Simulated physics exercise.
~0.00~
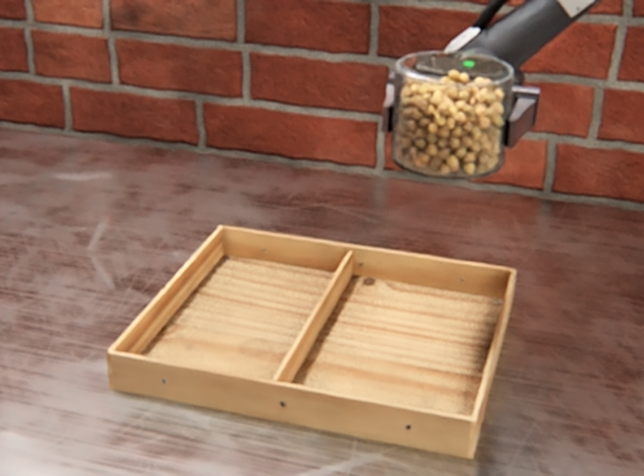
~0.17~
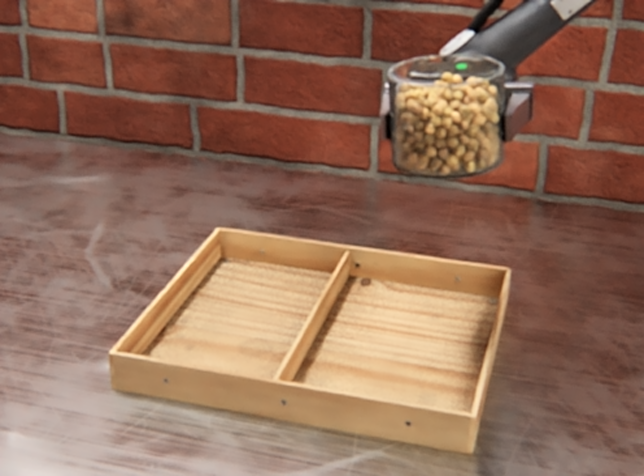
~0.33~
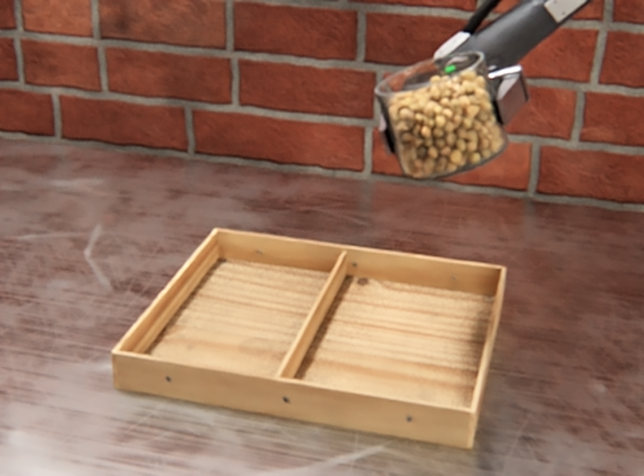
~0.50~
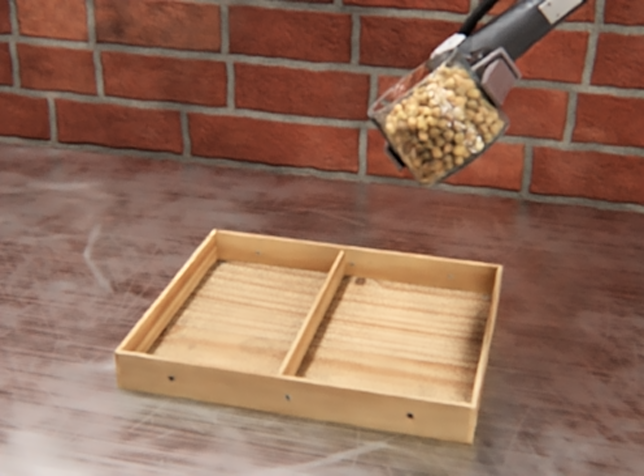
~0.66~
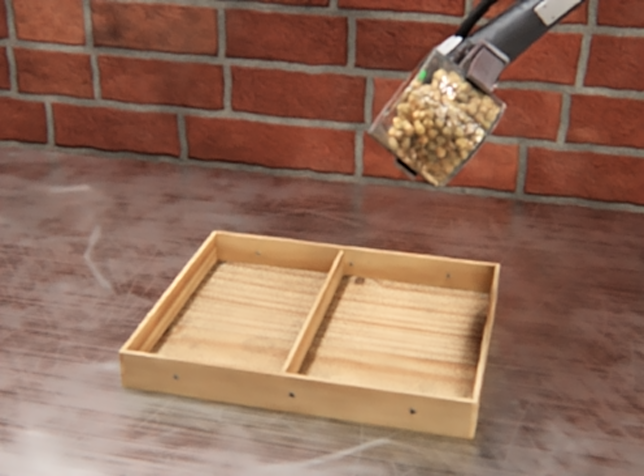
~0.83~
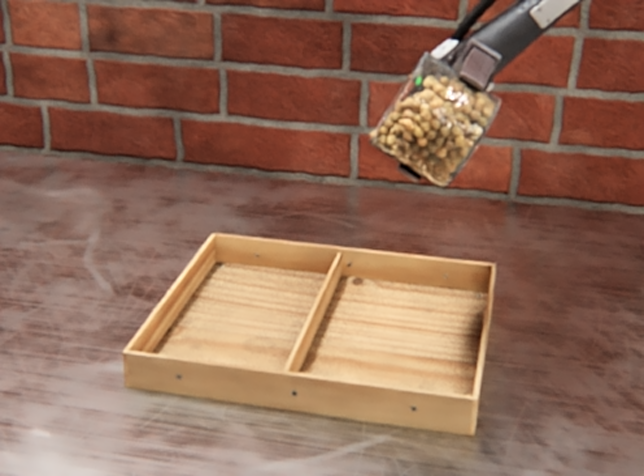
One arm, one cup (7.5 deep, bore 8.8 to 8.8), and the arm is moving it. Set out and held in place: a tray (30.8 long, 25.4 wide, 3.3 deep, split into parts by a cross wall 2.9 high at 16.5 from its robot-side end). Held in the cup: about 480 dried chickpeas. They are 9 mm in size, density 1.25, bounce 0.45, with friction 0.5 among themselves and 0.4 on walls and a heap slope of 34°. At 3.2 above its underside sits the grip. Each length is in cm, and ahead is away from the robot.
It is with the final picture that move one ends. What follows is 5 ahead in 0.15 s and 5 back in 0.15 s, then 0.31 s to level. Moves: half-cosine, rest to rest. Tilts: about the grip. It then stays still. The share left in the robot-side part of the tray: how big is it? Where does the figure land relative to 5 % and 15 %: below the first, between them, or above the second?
It lands between 5 and 15 %.
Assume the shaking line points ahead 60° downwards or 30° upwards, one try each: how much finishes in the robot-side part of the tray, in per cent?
I'd say close to 0 percent for the first and close to 10 percent for the second.
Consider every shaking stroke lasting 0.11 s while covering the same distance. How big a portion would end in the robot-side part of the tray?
About 10 per cent in that case.
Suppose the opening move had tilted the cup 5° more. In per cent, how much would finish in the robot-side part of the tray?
About 10 %.
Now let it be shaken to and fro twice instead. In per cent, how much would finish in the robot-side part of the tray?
It would come to around 10 %.
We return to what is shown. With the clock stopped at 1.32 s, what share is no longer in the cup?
Share out so far: Near 20 %.
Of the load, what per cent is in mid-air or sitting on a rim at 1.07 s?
Roughly 9 per cent.
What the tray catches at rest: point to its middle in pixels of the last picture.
I'd point to somewhere near (292, 327).
By 1.07 s, tilted 61° forward, highest piece 25 above the table; 442 in the cup, 43 in flight or on a rim.
By 1.32 s, tilted 20° forward, highest piece 26 above the table; 383 in the cup, 56 in the far-side part, 35 in the robot-side part, 1 on the table or floor, 10 in flight or on a rim.
By 1.64 s, level, highest piece 26 above the table; 383 in the cup, 59 in the far-side part, 41 in the robot-side part, 2 on the table or floor.
By 2.69 s, level, highest piece 26 above the table; 383 in the cup, 59 in the far-side part, 41 in the robot-side part, 2 on the table or floor.
Final count, 383 in the cup, 59 in the far-side part, 41 in the robot-side part, 2 on the table or floor. That is 8 % in the robot-side part of the tray.
